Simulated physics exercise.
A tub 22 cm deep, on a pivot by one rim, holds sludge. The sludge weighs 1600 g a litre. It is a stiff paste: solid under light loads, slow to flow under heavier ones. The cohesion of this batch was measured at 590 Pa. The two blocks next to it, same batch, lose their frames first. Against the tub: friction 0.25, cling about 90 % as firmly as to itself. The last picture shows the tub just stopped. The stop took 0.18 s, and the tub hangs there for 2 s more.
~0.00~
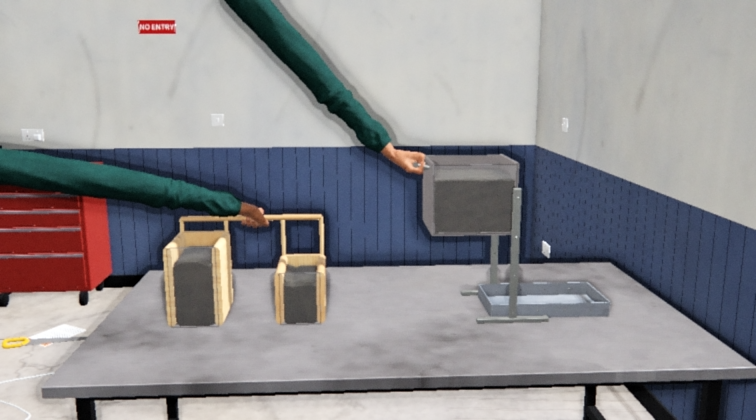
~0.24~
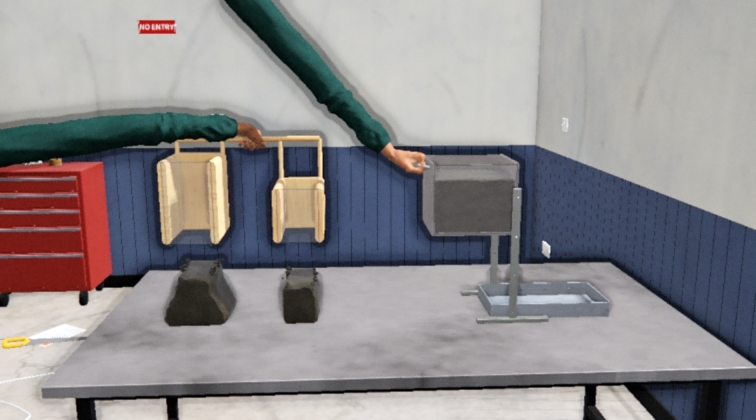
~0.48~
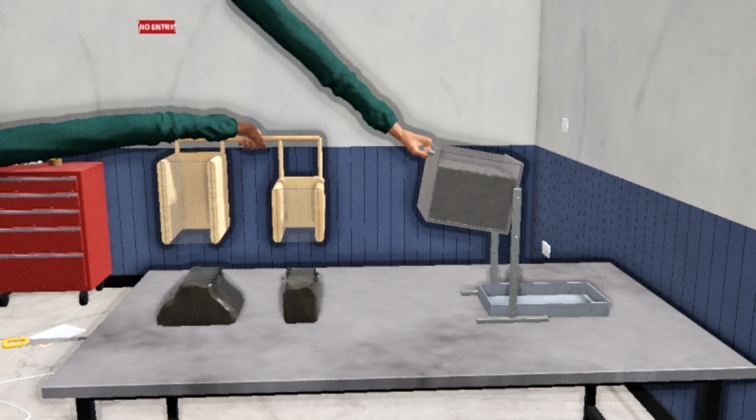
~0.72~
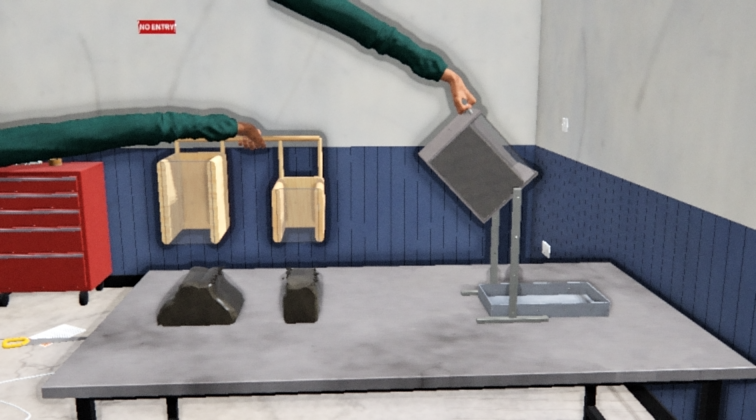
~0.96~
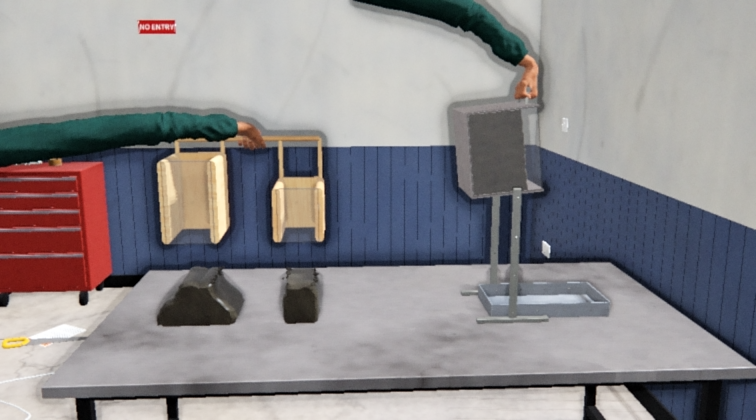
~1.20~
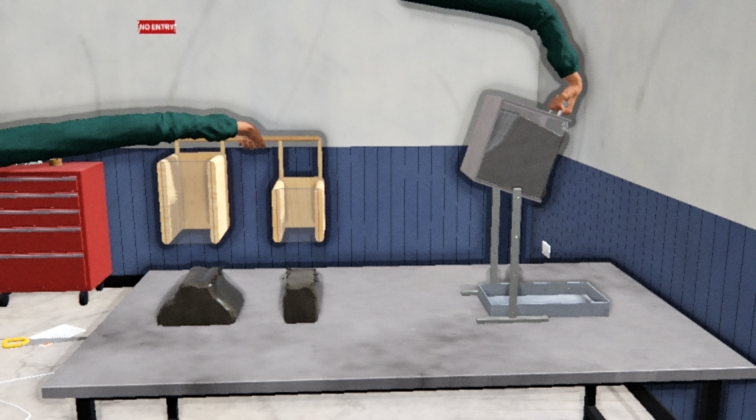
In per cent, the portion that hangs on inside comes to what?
Close to 25 per cent.
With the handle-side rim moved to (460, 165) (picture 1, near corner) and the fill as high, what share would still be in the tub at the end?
Then about 35 %.
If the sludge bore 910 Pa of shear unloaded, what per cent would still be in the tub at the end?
It would be near 35 %.
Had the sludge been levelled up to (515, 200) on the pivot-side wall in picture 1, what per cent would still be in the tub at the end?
It would be near 40 %.
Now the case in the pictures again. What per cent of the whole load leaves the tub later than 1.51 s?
Some 4 per cent.
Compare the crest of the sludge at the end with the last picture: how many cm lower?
Roughly 17 cm.
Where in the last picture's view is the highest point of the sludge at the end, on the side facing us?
Near (508, 170).
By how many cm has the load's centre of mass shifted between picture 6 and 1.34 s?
About 11 cm.
After 1.34 s, the tub is at 108 degrees and holds 54 %.
After 1.51 s, the tub is at 108 degrees and holds 29 %.
After 1.68 s, the tub is at 108 degrees and holds 25 %.
After 1.85 s, the tub is at 108 degrees and holds 25 %.
After 3.20 s, the tub is at 108 degrees and holds 25 %.
